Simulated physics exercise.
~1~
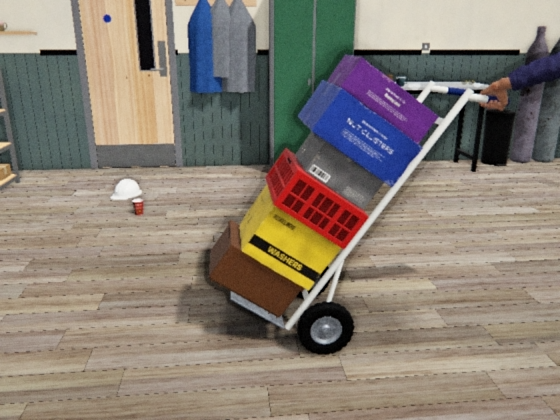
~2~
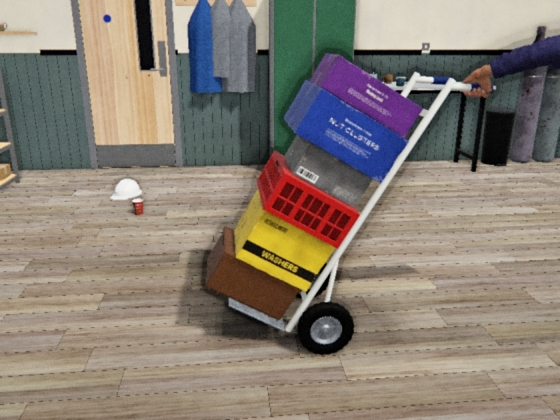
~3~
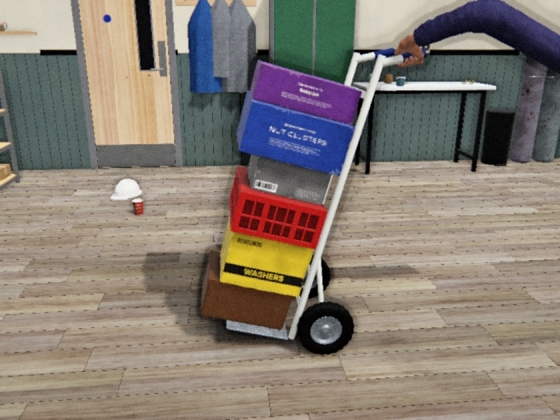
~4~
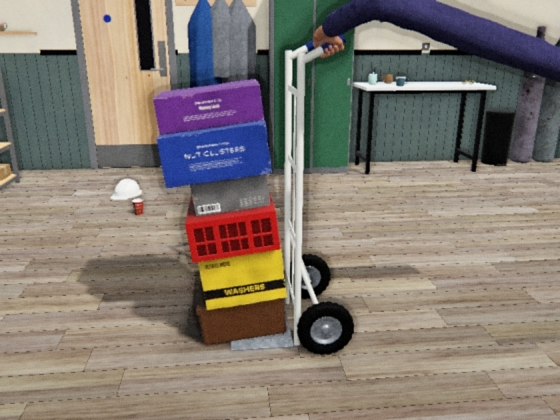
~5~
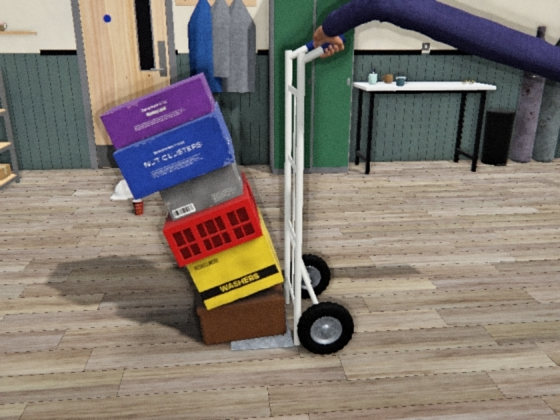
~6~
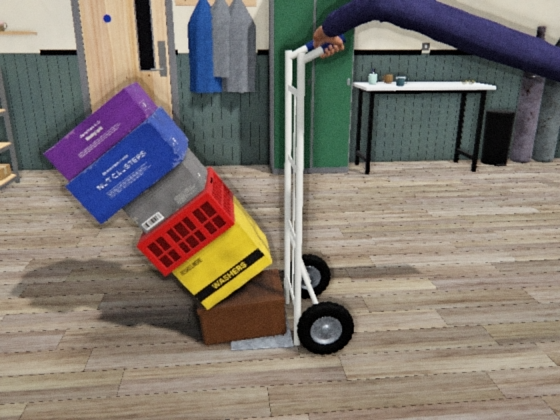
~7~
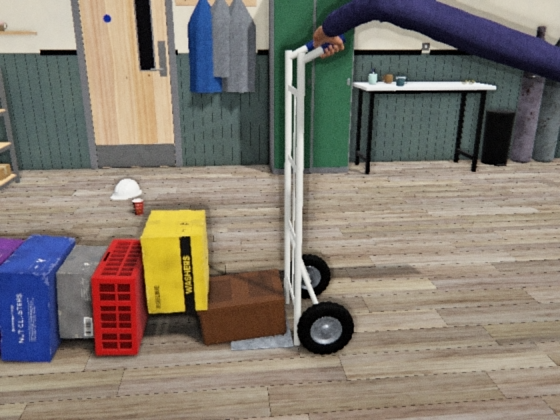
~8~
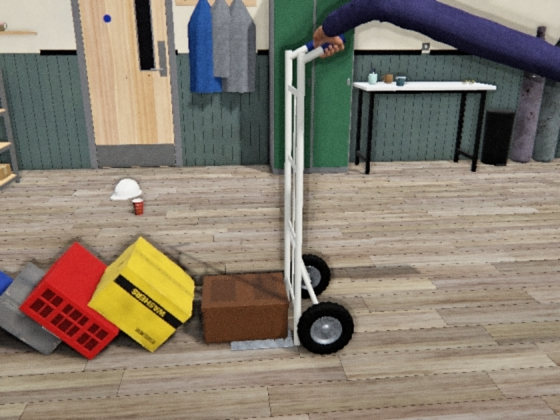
At first, a purple-sleeved arm holds a white two-wheeled hand truck tilted back to the right, loaded with a leaning stack of purple, blue, grey, red, yellow and brown containers. The arm swings the truck forward until it stands upright, its plate on the floor. The stack keeps going, tipping left as the upper containers lean farther and farther out. The purple, blue, grey and red ones crash down to the left, and the yellow box tips onto its side. It then rolls off beside the red crate, leaving only the brown tote by the upright truck.
